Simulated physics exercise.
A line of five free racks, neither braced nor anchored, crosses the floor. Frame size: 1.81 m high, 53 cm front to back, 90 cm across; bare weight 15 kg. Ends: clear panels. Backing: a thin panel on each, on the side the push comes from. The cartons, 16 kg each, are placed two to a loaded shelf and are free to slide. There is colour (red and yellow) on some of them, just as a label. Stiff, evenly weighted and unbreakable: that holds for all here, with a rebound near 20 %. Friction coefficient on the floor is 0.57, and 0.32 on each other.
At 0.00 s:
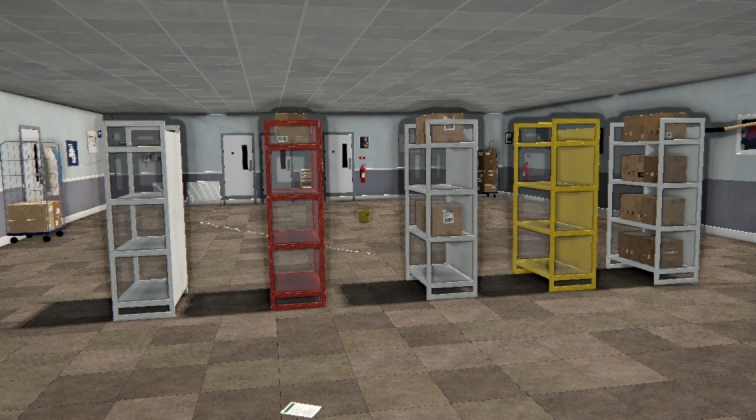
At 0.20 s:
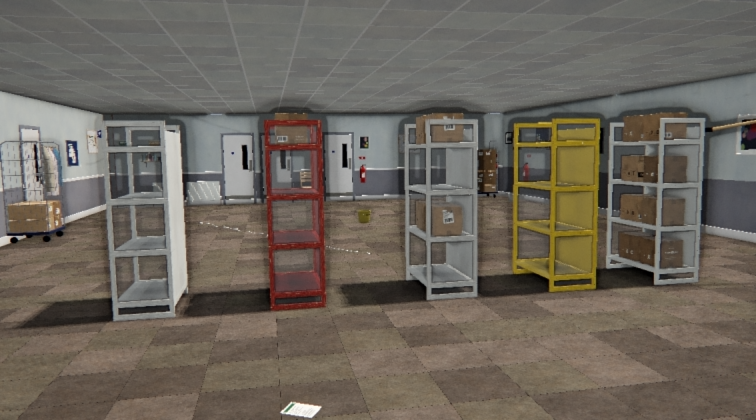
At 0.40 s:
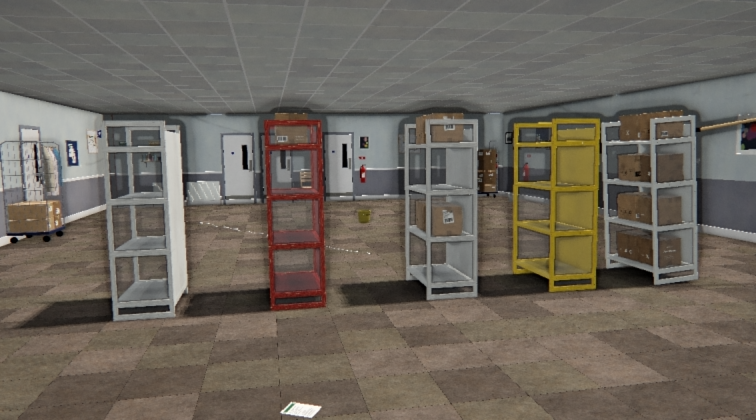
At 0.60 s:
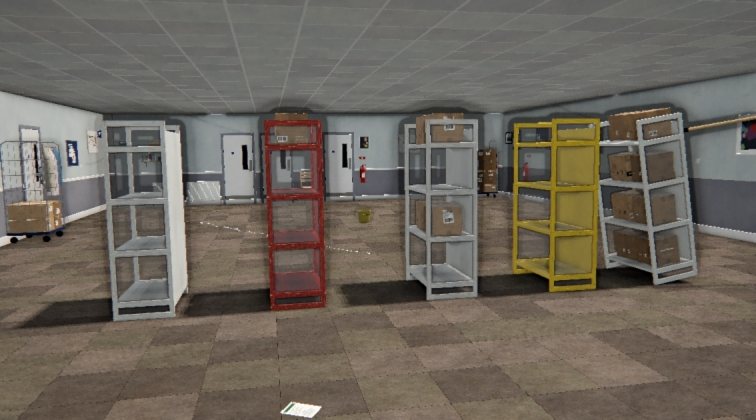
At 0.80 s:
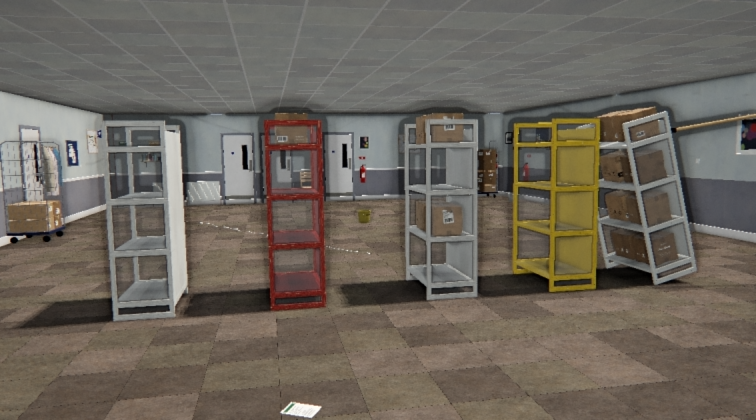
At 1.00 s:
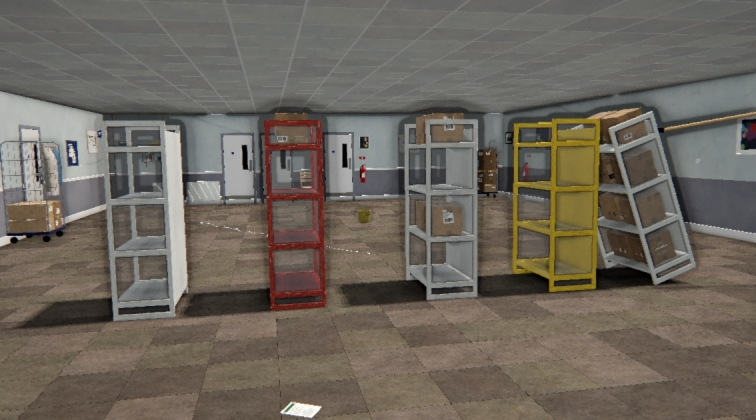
The footage shows five shelving units standing in a row across a room, some holding cartons, as a pole from the right pushes the rightmost unit, which tilts left toward the yellow one while the others stay still.
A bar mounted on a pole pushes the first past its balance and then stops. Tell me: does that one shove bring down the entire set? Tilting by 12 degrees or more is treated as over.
Yes.
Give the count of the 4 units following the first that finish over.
The count is 4.
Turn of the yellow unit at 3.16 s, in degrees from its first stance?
About 50°.
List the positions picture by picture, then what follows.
In the first picture (we follow the side turned to the camera), pole end (723, 130) 18 cm from the first unit; yellow unit (575, 206); red unit (296, 216); no other piece has moved.
The second picture shows pole end (711, 130) 37 mm from the first unit; red unit (296, 216).
The third picture shows pole end (699, 130) pushing; red unit (296, 216); no other piece has moved.
The fourth picture shows pole end (687, 130) pushing; yellow unit (575, 206); no other piece has moved.
The fifth picture shows pole end (675, 130) pushing; yellow unit (575, 206); no other piece has moved.
The sixth picture shows pole end (663, 130) pushing; yellow unit (575, 206); red unit (296, 216); no other piece has moved.
Around 1.56 s, 4 cartons spilt or dropped; 1 of the 4 other units over; yellow unit tipped 16°.
Around 2.14 s, 8 cartons spilt or dropped; 2 of the 4 other units over; yellow unit tipped 32°.
Around 3.16 s, 14 cartons spilt or dropped; 4 of the 4 other units over; yellow unit tipped 53°; red unit tipped 47°.
Finally (4.3 s), 14 cartons spilt or dropped; 4 of the 4 other units over; red unit tipped 70°; yellow unit tipped 55°. Not one is left standing. Seen by the last camera, middles, red unit near (180, 250), yellow unit near (440, 221).
